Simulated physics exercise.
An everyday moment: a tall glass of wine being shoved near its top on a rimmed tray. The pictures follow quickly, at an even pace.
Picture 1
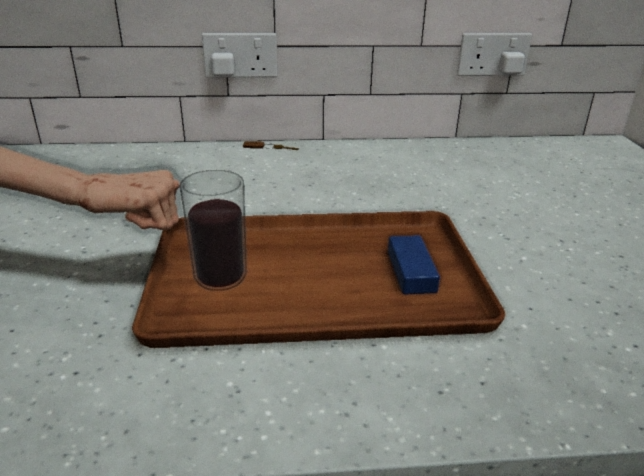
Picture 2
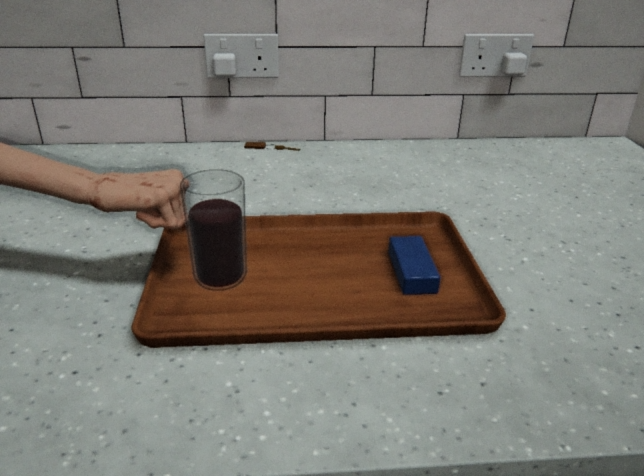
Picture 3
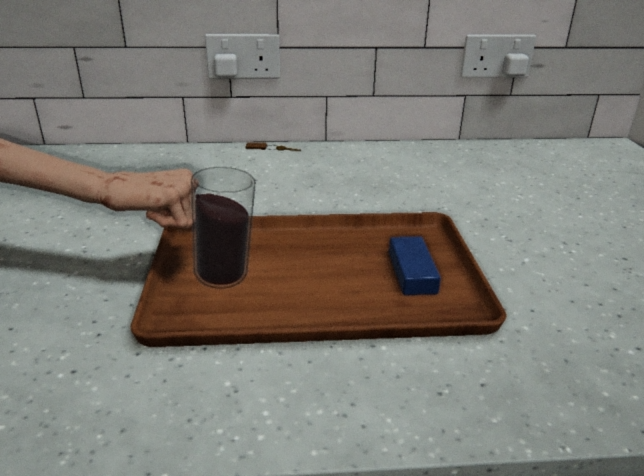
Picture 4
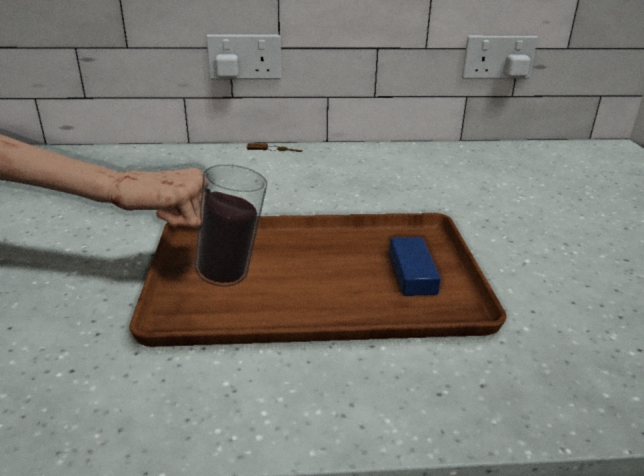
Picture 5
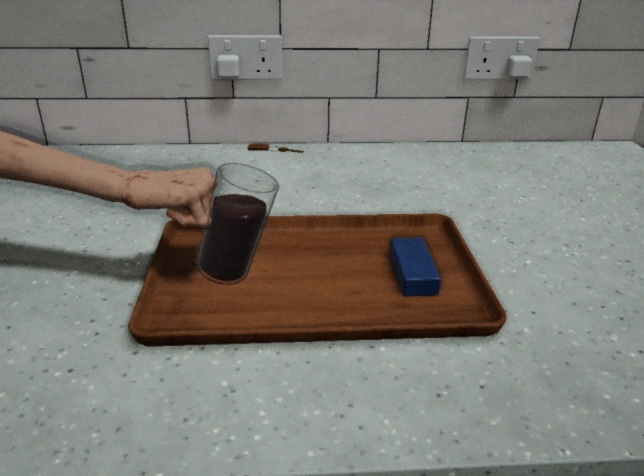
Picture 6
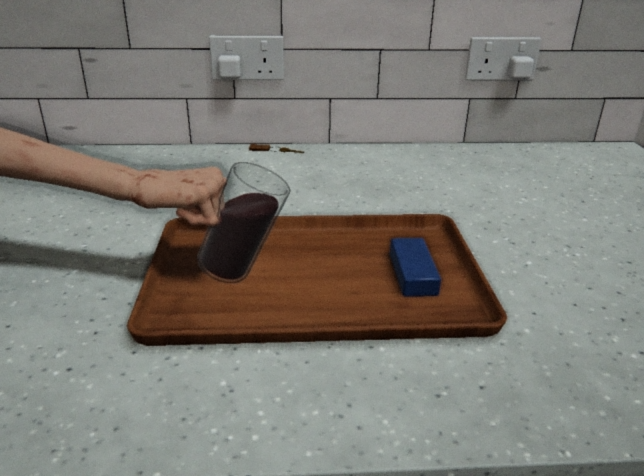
On a speckled pale counter by a tiled wall, a hand reaches in from the left to a tall glass of dark red wine standing upright on a rimmed wooden tray, a blue block further right. The knuckles push near the glass's top, and it leans steadily rightward while the block stays still.
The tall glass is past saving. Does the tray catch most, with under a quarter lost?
As it turns out, three quarters and more stay on the tray.
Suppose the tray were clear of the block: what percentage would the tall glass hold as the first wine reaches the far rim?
Roughly 65 in a hundred.
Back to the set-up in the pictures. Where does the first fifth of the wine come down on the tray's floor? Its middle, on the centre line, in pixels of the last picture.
Near (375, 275).
A moment on, the tall glass is falling and 100 per cent is in the glass, 0 on the tray and 0 above or beyond its rim.
Next, the tall glass lies on its side and 92 per cent is in the glass, 3 on the tray and 4 above or beyond its rim.
Then the tall glass lies on its side and 54 per cent is in the glass, 34 on the tray and 11 above or beyond its rim.
Later the tall glass lies on its side and 29 per cent is in the glass, 61 on the tray and 11 above or beyond its rim.
Finally, 90 per cent is held by tray and glass, 10 is off the tray.
